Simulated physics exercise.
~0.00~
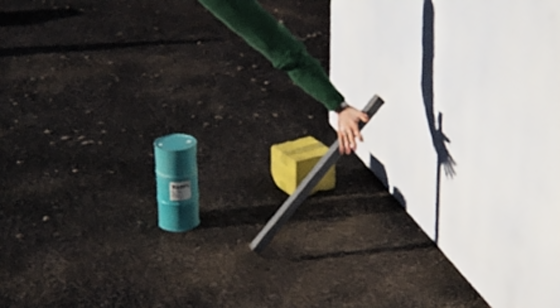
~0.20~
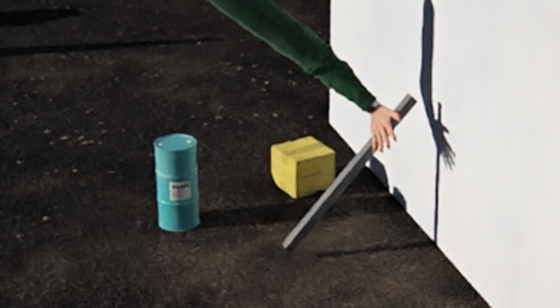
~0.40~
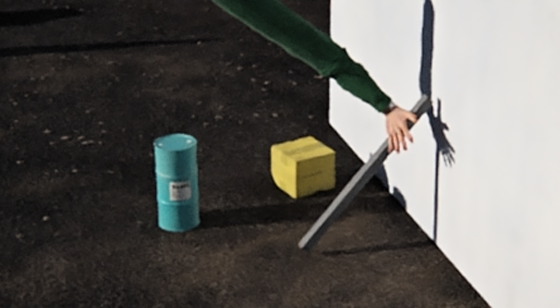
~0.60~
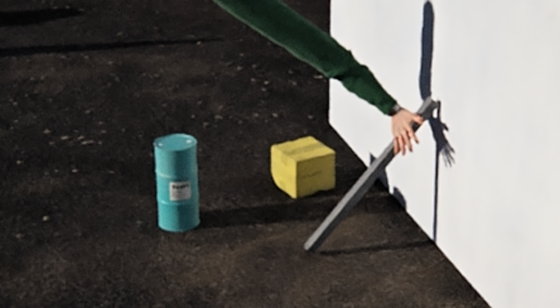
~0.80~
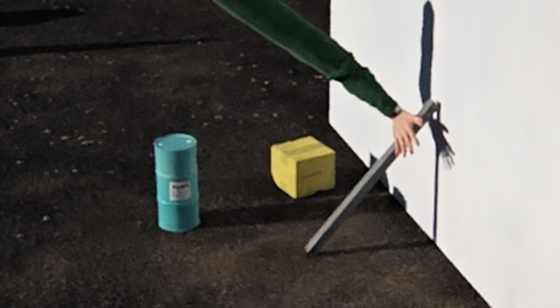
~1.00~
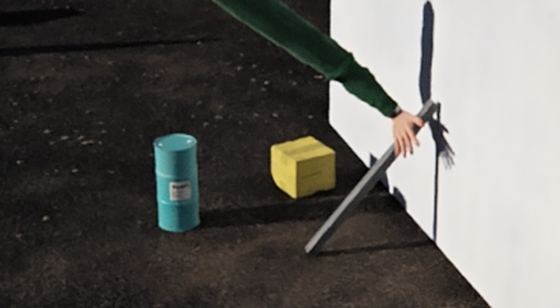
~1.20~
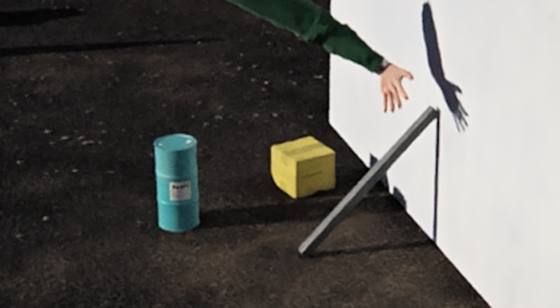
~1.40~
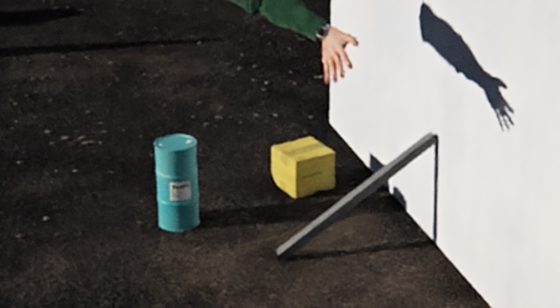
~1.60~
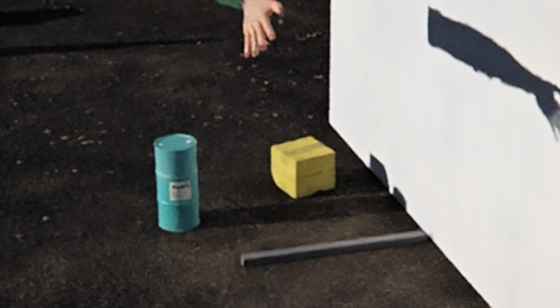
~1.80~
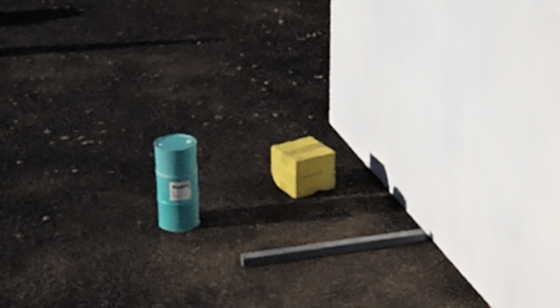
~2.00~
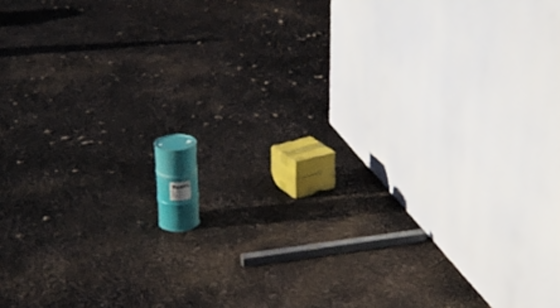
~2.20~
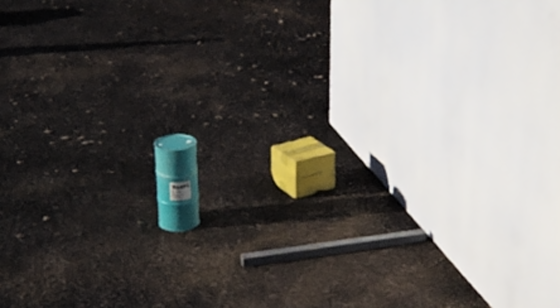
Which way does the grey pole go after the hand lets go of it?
The grey pole moves down, sliding along the wall until it lies on the floor.
